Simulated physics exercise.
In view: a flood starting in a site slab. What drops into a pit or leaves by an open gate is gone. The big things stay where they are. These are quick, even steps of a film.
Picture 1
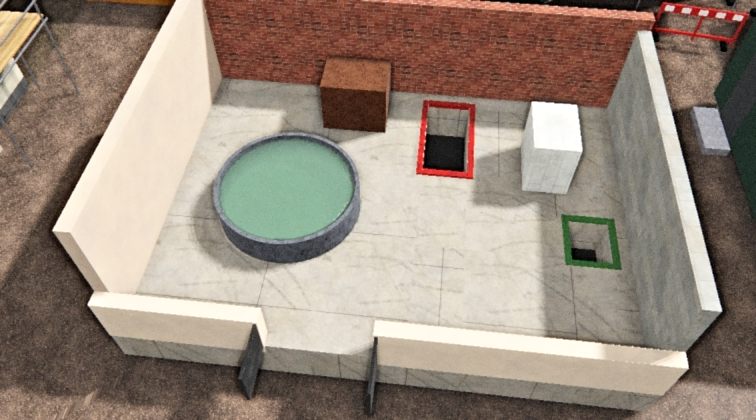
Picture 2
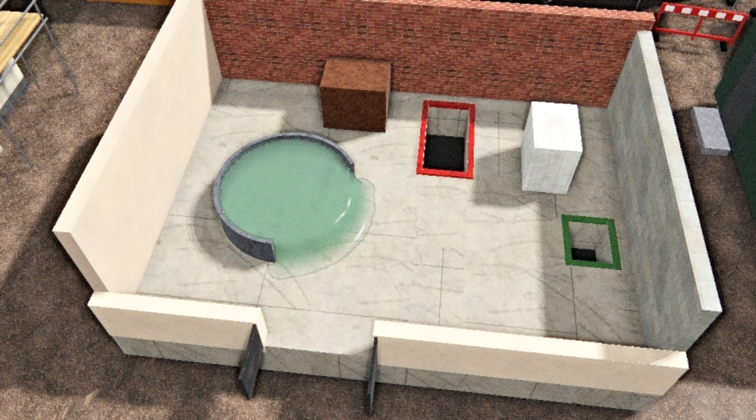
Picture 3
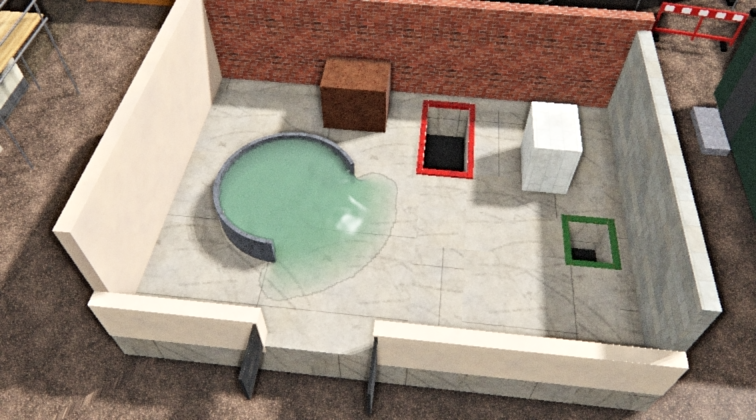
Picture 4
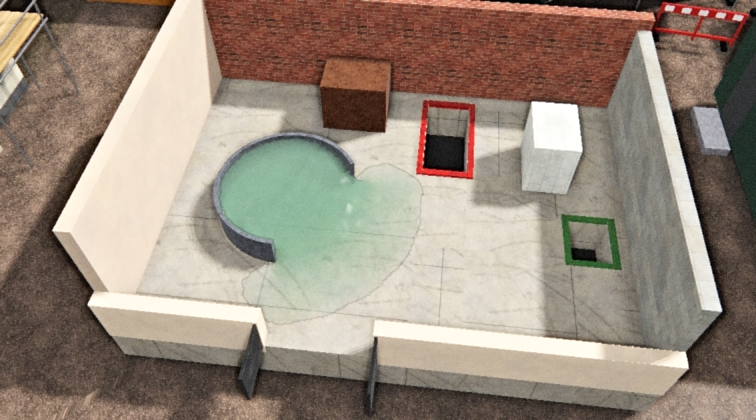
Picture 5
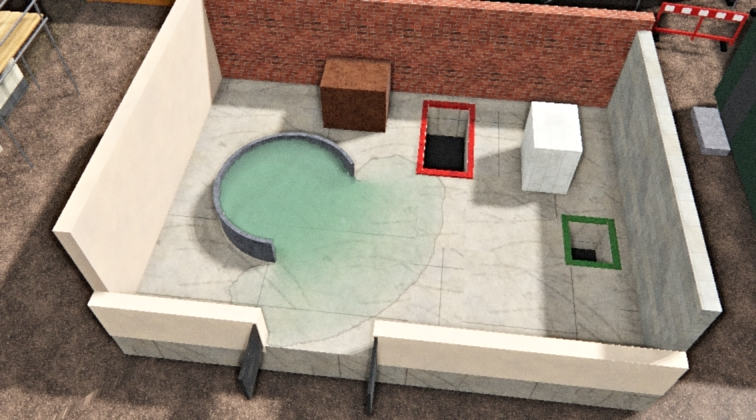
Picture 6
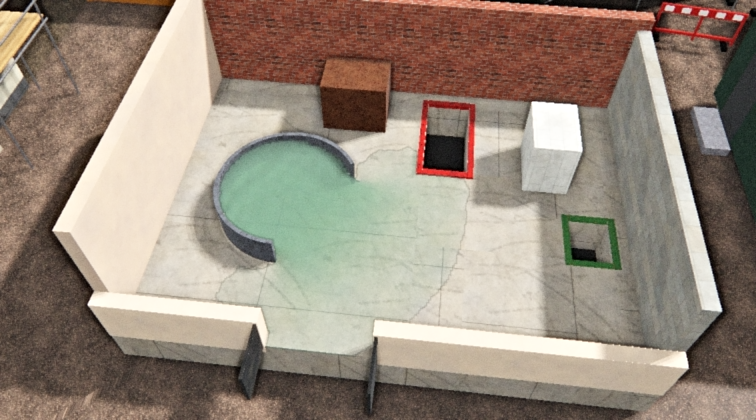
In a walled concrete yard with two framed pits, a round pool of green water sits still. Its lower right rim is suddenly missing and water spills across the slab. The thin sheet fans out rightward and toward the open front gate, reaching the gateway and the red-framed pit's near edge.
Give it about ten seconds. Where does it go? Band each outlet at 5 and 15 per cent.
In the end: The gate takes over 15 %; the red pit takes under 5 %; the green pit takes over 15 %.
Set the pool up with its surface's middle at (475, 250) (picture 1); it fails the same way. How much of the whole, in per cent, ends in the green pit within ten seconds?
Per cent: Green 50.
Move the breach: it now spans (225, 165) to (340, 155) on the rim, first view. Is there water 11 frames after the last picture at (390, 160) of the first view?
Answer: Wet.
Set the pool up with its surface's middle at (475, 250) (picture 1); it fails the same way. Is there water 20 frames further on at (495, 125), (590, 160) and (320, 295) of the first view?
One after the other: Free of water, awash, flooded.
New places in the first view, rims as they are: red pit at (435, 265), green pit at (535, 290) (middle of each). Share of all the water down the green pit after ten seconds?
Roughly, in per cent: Green 8.
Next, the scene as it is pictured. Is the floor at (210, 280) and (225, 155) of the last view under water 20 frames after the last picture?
As listed: Dry, clear.
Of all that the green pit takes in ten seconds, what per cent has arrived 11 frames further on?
Close to 5 %.
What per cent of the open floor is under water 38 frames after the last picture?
About 55 per cent.
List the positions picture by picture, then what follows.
The first picture shows still water in the pool at (287, 187).
In the second picture, water pours out at (342, 231) and has run to (275, 272).
In the third picture, water pours out at (342, 233) and has run to (270, 291).
In the fourth picture, water pours out at (342, 233) and has run to a hidden place.
In the fifth picture, water pours out at (342, 233) and has run to a hidden place.
In the sixth picture, the front is at (459, 180), out from the gap at (342, 234).
A moment on, water covers 40 % of the floor; the gate 4 %, the red pit 0 %, the green pit 0 %.
Next, water covers 50 % of the floor; the gate 9 %, the red pit 1 %, the green pit 1 %.
Then, water covers 55 % of the floor; the gate 14 %, the red pit 1 %, the green pit 5 %.
Later, water covers 55 % of the floor; the gate 19 %, the red pit 1 %, the green pit 23 %.
In the end, water covers 60 % of the floor; the gate 22 %, the red pit 1 %, the green pit 32 %.
